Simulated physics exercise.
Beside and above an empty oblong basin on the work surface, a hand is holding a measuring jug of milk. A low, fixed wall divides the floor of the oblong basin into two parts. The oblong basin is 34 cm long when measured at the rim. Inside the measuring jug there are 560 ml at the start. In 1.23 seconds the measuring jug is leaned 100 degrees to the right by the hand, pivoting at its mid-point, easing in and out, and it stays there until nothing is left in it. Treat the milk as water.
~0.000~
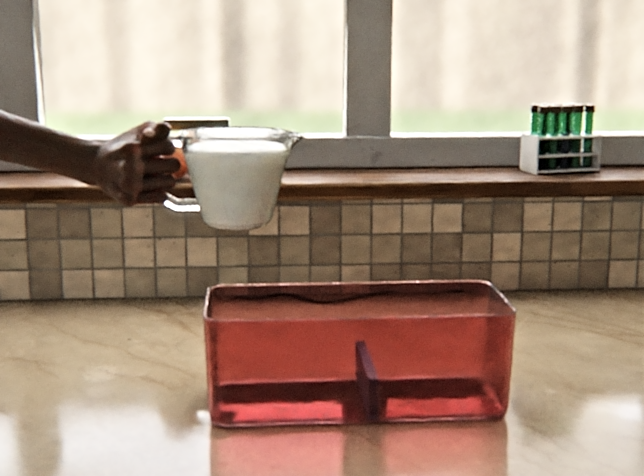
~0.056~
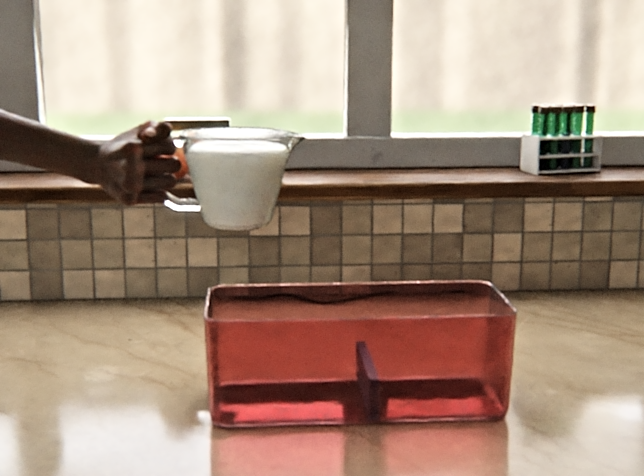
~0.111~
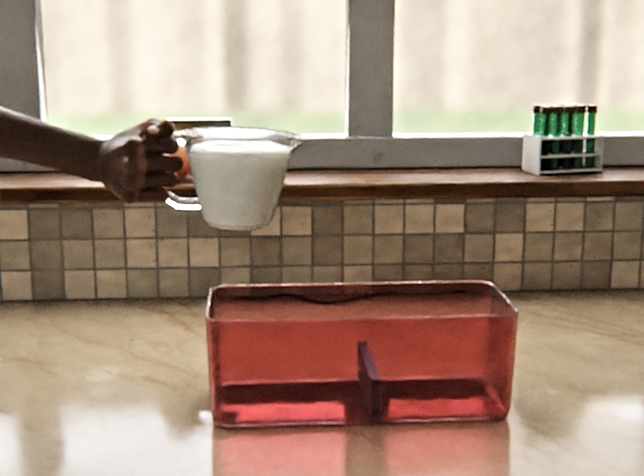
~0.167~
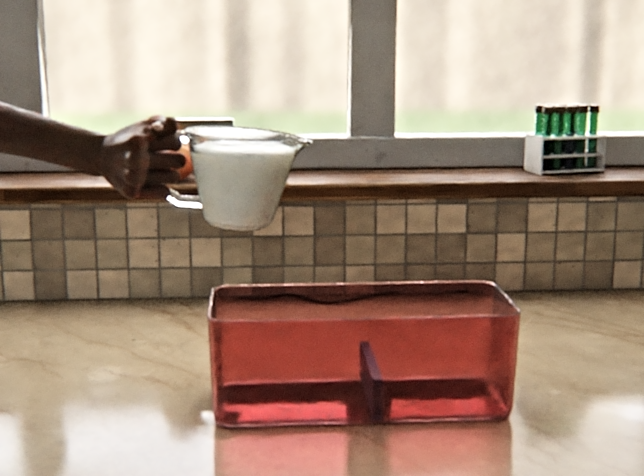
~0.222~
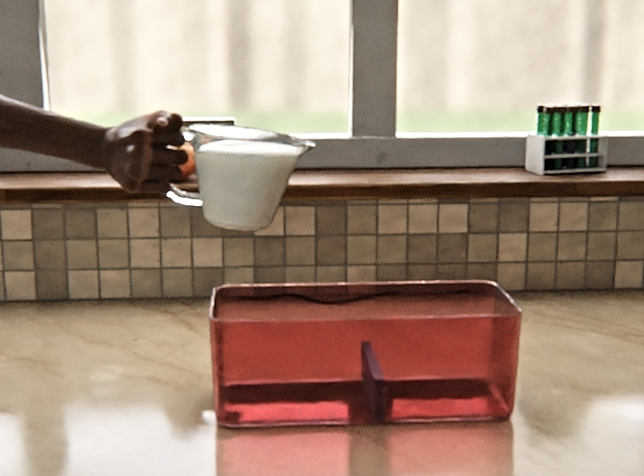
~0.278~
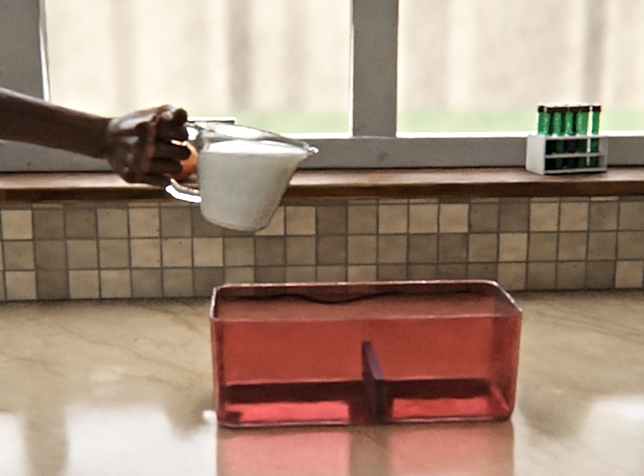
A hand held a glass measuring jug of milk above a red, see-through oblong basin with a low divider, then gently leaned the jug a little to the right, the milk staying inside.
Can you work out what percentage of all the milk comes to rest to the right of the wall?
I would put it at 39 per cent.
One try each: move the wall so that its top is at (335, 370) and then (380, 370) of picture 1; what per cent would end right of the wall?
It comes to 80 per cent, and then 25 per cent.
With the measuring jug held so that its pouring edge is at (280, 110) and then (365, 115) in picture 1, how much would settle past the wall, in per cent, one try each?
Roughly 10 per cent the first time and 95 per cent the second.
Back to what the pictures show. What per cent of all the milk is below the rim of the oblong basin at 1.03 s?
Around 76 per cent of the whole.
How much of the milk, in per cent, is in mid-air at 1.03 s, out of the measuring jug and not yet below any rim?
Estimate: About 12 in a hundred.
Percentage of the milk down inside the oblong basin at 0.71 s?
I'd estimate some 14 percent of the liquid.
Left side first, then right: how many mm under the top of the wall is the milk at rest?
The left comes to roughly 34 mm and the right to roughly 38 mm.
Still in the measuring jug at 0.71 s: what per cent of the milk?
Around 64 in a hundred.
Then, 0.71 s in, the tilt is 63° and 64 per cent is still to pour, 4 is left of the wall and 9 right of it.
Then, 1.03 s in, the tilt is 94° and 11 per cent is still to pour, 38 is left of the wall and 38 right of it.
Then, 1.37 s in, the tilt is 100° and 0 per cent is still to pour, 59 is left of the wall and 39 right of it.
Then, 1.73 s in, the tilt is 100° and 0 per cent is still to pour, 59 is left of the wall and 39 right of it.
Finally, 59 per cent lies left of the wall, 39 right of it and 1 outside.
